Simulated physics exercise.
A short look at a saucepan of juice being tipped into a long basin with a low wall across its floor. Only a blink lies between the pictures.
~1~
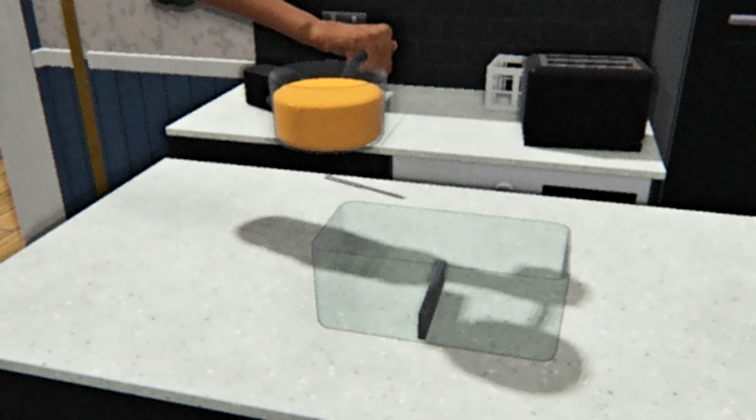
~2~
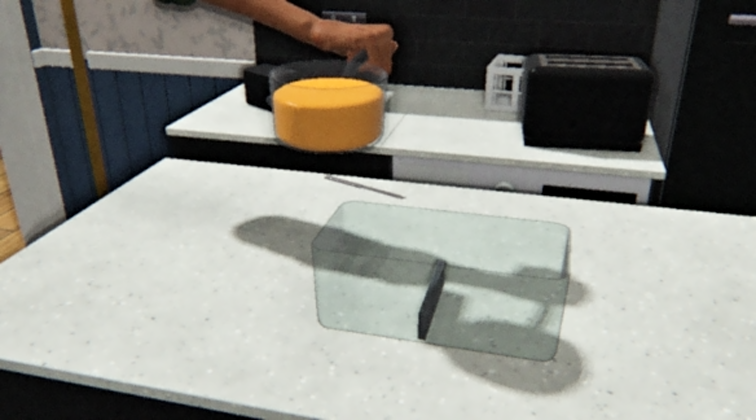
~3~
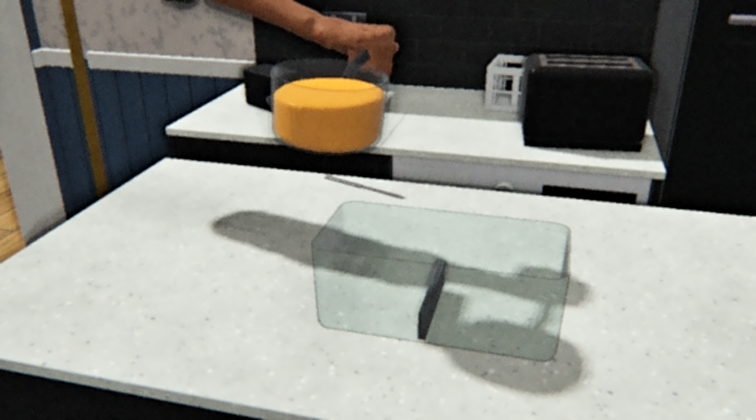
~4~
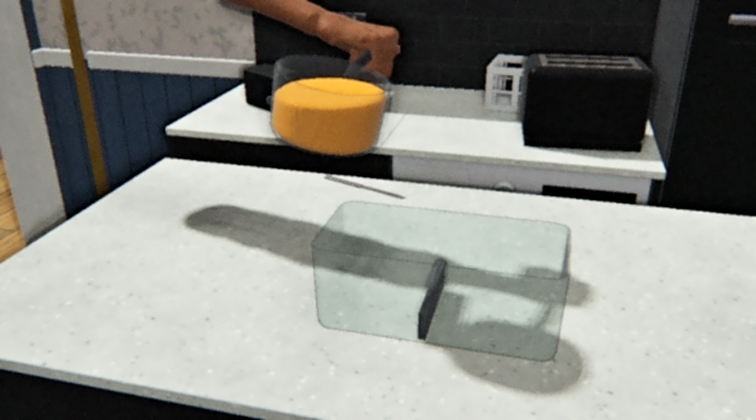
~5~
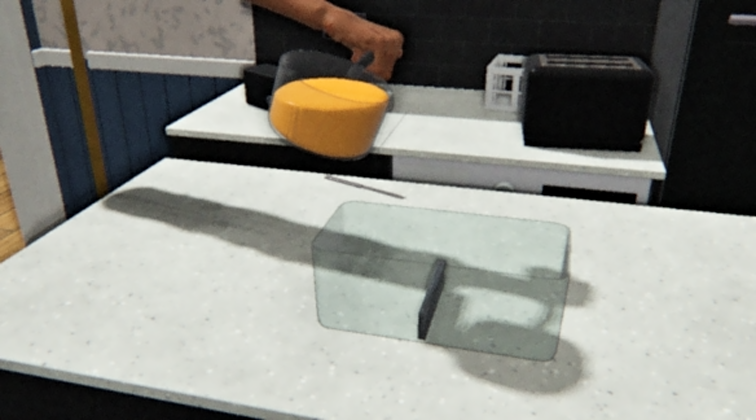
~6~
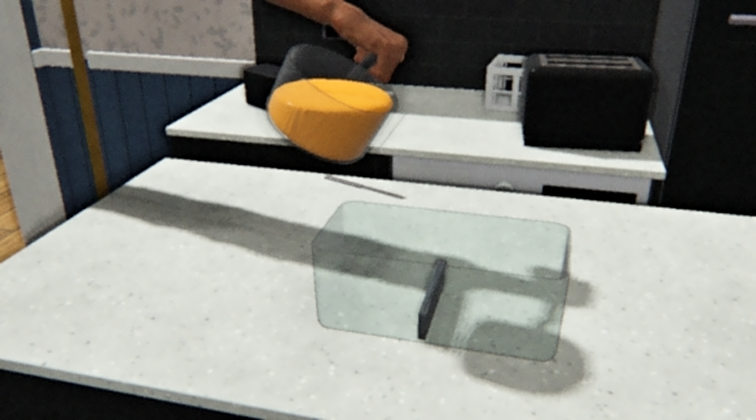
In a kitchen, a hand gradually tilts a saucepan of orange juice rightward.
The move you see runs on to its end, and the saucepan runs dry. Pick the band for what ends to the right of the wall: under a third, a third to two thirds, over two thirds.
The share right of the wall is from a third to two thirds.
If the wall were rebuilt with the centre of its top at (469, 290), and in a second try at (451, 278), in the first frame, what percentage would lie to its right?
First some 5, then 15 per cent.
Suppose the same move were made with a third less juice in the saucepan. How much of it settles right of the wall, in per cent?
About 25 per cent.
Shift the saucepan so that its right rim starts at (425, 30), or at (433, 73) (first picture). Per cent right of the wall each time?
The first gives 85 %, the second 90 %.
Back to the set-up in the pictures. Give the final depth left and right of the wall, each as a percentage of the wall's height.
Near 50 on the left, 50 on the right.
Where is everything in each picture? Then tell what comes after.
In the first frame, it leans 0°; its right rim is at (384, 79); the juice meets the walls at (279, 87) and (383, 95); the long basin's rim runs from (328, 224) to (569, 252); the wall's top is at (433, 287).
In the second frame, it leans 1°; its right rim is at (384, 80); the juice meets the walls at (280, 88) and (383, 96).
In the third frame, it leans 5°; its right rim is at (386, 84); the juice meets the walls at (281, 87) and (384, 97).
In the fourth frame, it leans 11°; its right rim is at (388, 91); the juice meets the walls at (281, 87) and (386, 98).
In the fifth frame, it leans 19°; its right rim is at (390, 100); the juice meets the walls at (280, 88) and (388, 99).
In the sixth frame, it leans 29°; its right rim is at (391, 111); the juice meets the walls at (278, 88) and (393, 103).
A moment on, the tilt is 83° and 48 per cent is still to pour, 4 is left of the wall and 7 right of it.
Next, the tilt is 95° and 15 per cent is still to pour, 23 is left of the wall and 50 right of it.
Then the tilt is 95° and 4 per cent is still to pour, 39 is left of the wall and 52 right of it.
Later the tilt is 95° and 1 per cent is still to pour, 45 is left of the wall and 52 right of it.
At rest 47 per cent lies left of the wall, 52 right of it and 1 outside.
